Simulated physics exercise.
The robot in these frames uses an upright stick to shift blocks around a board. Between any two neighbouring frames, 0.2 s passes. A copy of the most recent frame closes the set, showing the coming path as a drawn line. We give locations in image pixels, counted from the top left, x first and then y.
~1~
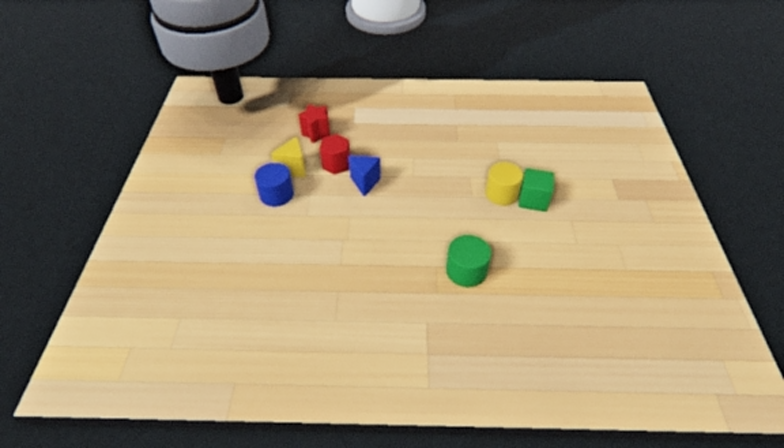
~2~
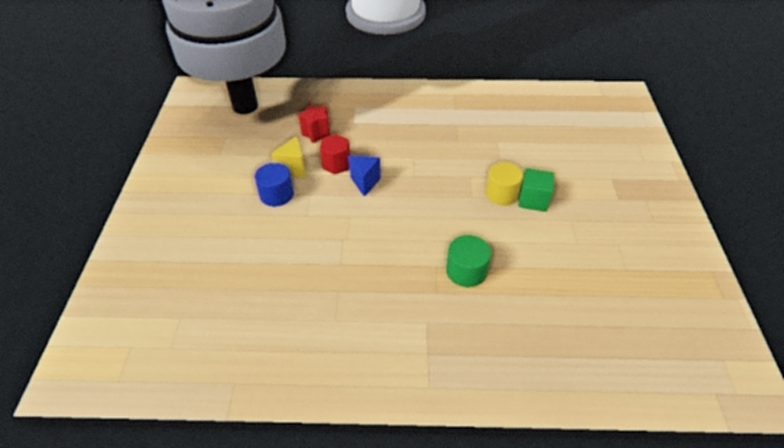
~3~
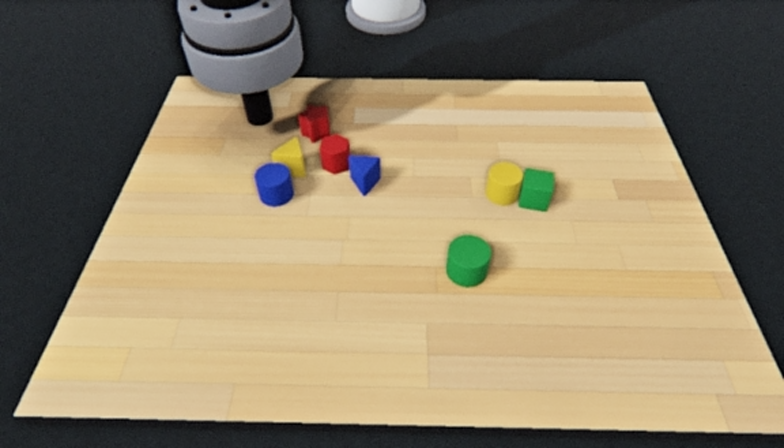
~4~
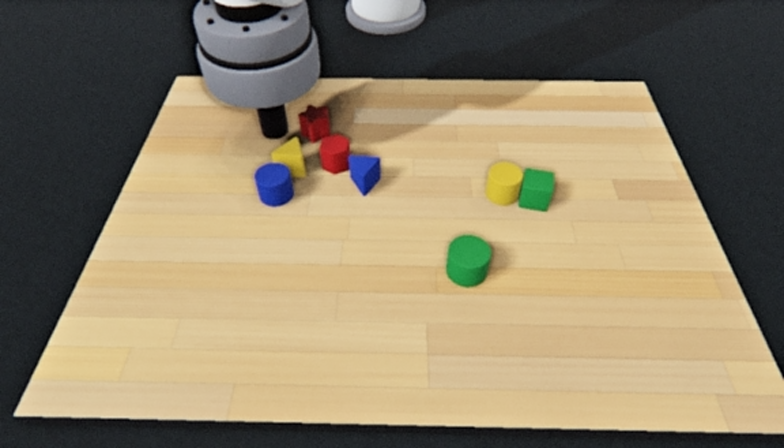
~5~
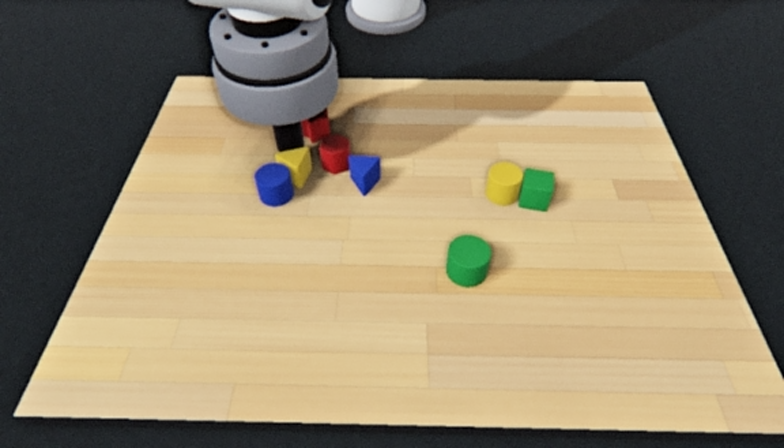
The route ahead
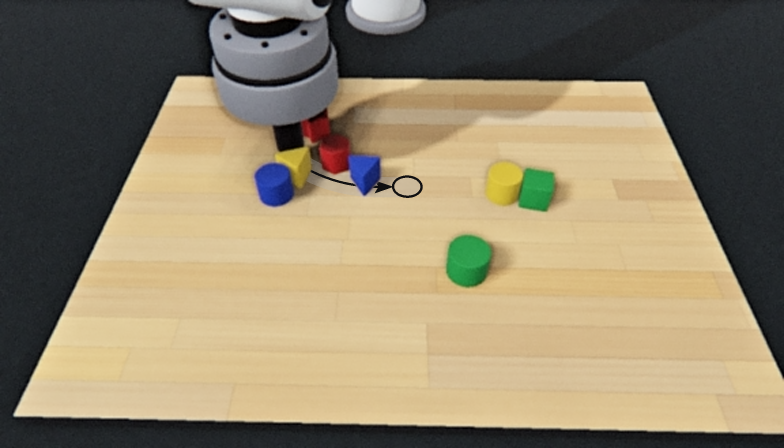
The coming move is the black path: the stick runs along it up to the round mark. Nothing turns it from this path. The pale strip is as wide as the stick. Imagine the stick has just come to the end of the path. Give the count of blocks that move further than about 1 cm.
The count is three or more.
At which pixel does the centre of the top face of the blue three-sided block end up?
It will end up at (433, 168).
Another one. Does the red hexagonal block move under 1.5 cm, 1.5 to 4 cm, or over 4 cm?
Displacement: 1.5 to 4 cm.
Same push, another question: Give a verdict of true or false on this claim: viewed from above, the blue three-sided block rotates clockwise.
It is true.
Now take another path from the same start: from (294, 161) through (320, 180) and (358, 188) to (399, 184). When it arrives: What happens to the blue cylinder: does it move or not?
By the last moment, the blue cylinder will still be in its place.
Path on the board, from (294, 161) by way of (325, 177) and (365, 186) to (407, 186).
What follows on the original path. One third of the way, stick at (324, 163); yellow three-sided block at (304, 169), turned 45° clockwise; red hexagonal block at (346, 144), turned 45° anticlockwise.
Two thirds of the way, stick at (364, 171); yellow three-sided block at (304, 169), turned 45° clockwise; red hexagonal block at (354, 144), turned 75° anticlockwise; blue three-sided block at (389, 165), turned 25° clockwise.
At the end, stick at (408, 172); blue cylinder in place; yellow three-sided block at (304, 169), turned 45° clockwise; red hexagonal block at (354, 144), turned 75° anticlockwise; blue three-sided block at (433, 168), turned 35° clockwise.
